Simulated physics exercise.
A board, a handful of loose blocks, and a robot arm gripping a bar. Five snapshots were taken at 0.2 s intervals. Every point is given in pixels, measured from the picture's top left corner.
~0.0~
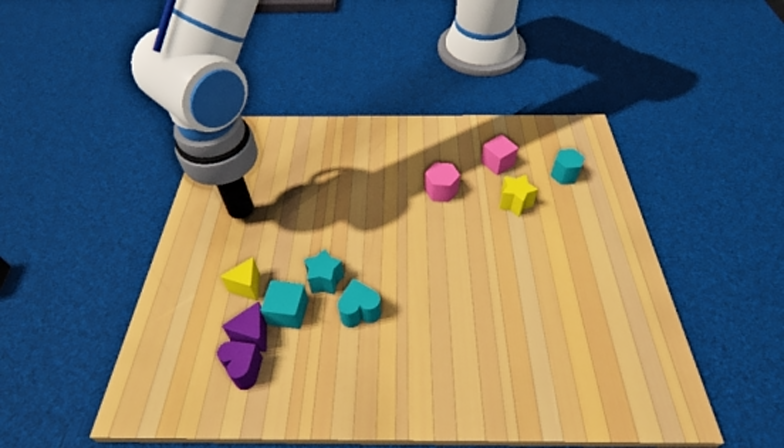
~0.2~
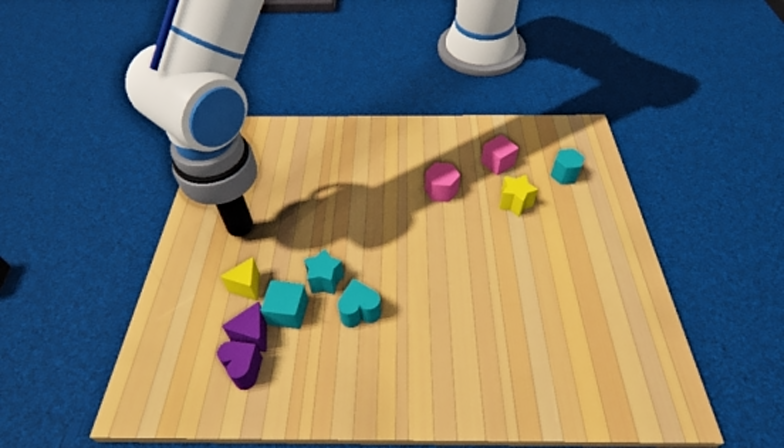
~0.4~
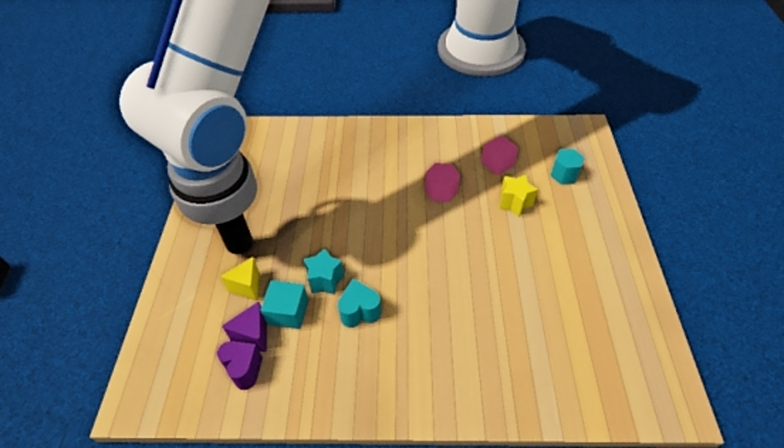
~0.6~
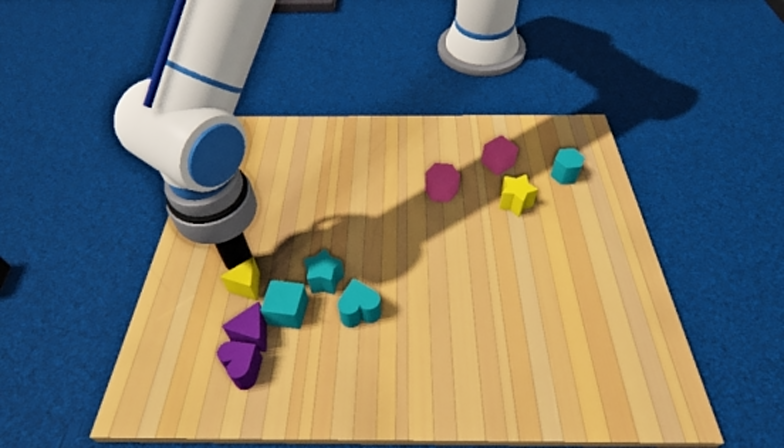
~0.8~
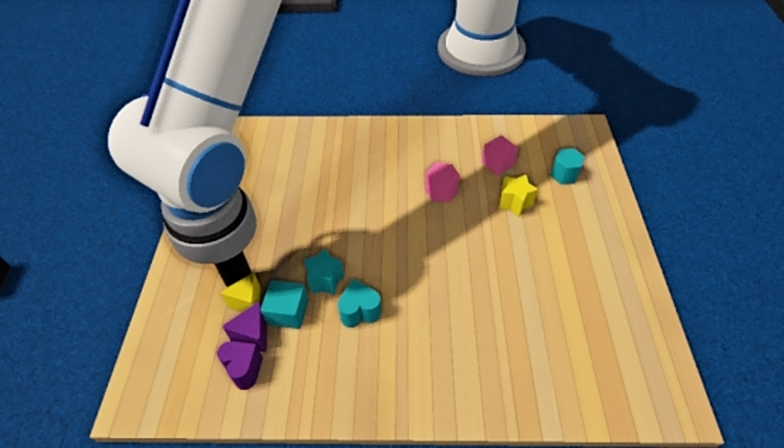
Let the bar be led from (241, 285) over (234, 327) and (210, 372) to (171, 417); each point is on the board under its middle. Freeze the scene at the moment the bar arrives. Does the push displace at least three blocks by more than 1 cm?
I believe so.
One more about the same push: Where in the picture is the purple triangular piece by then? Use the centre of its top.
I'd say the purple triangular piece ends with its top centre at (258, 338).
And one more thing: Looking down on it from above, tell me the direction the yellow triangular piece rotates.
It goes anticlockwise.
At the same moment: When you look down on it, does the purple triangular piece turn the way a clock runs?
Yes, that is what happens.
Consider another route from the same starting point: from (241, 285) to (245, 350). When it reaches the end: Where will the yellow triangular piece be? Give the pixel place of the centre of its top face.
The centre of its top face lies at (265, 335).
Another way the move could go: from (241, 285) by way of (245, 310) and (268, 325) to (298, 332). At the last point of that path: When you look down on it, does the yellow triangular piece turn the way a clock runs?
Yes.
What follows on the original path. One third of the way, bar (230, 321); purple heart-shaped block (236, 362), turned 25° clockwise; yellow triangular piece (251, 317), turned 40° anticlockwise; purple triangular piece (258, 338), turned 20° clockwise.
Two thirds of the way, bar (205, 368); purple heart-shaped block (236, 371); yellow triangular piece (251, 318), turned 40° anticlockwise; purple triangular piece (258, 338), turned 20° clockwise.
At the end, bar (165, 412); purple heart-shaped block (236, 371); yellow triangular piece (251, 318), turned 40° anticlockwise; purple triangular piece (258, 338), turned 20° clockwise; turquoise square piece in place.
